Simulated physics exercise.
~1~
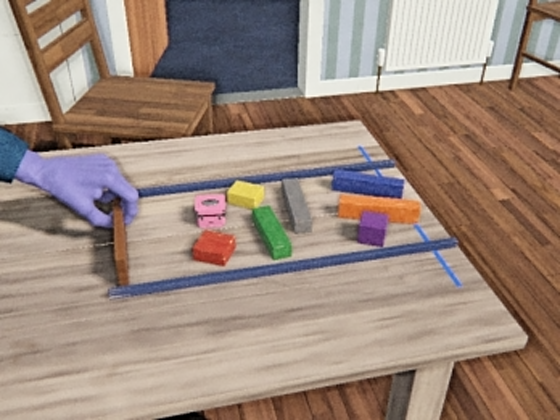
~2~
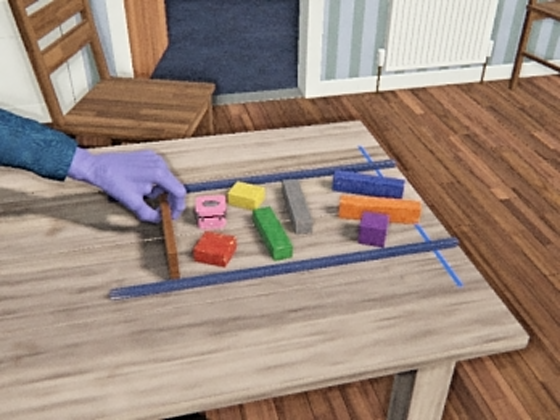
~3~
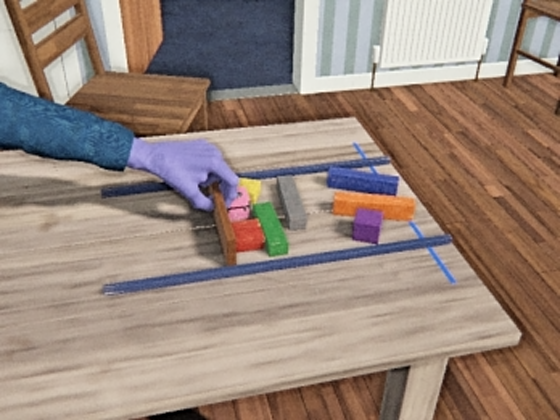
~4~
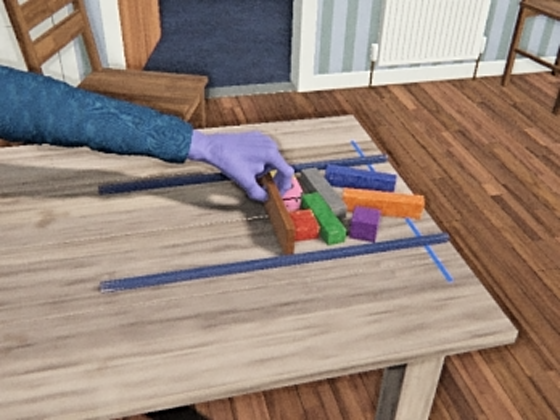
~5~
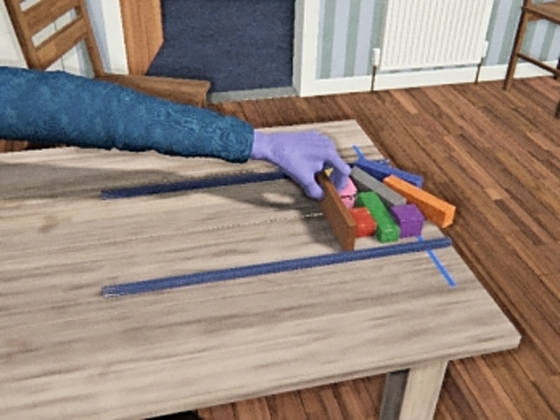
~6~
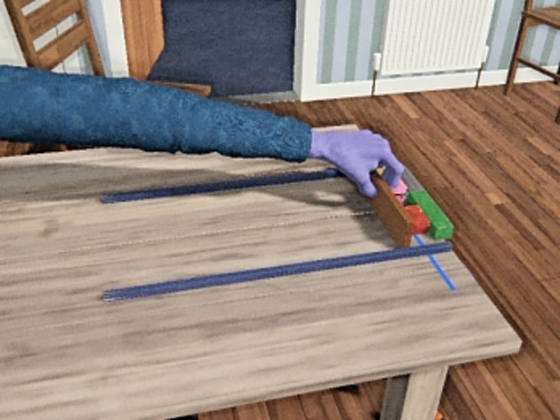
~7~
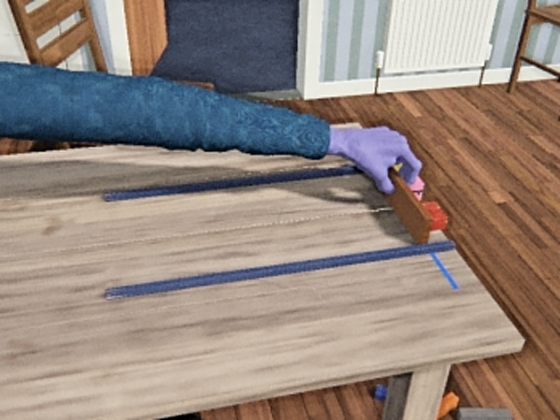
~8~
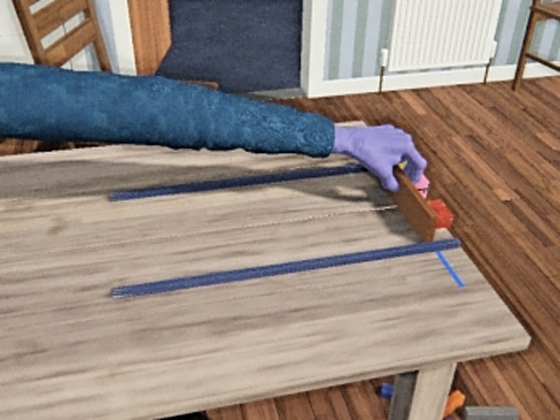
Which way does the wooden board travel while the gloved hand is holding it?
It travels to the right, along the channel towards the end of the table.
A purple-gloved hand slid a wooden board along a channel on a table, bunching up the colourful blocks and shoving most of them over the far end, until it stopped with just the red and pink pieces still perched by the edge.
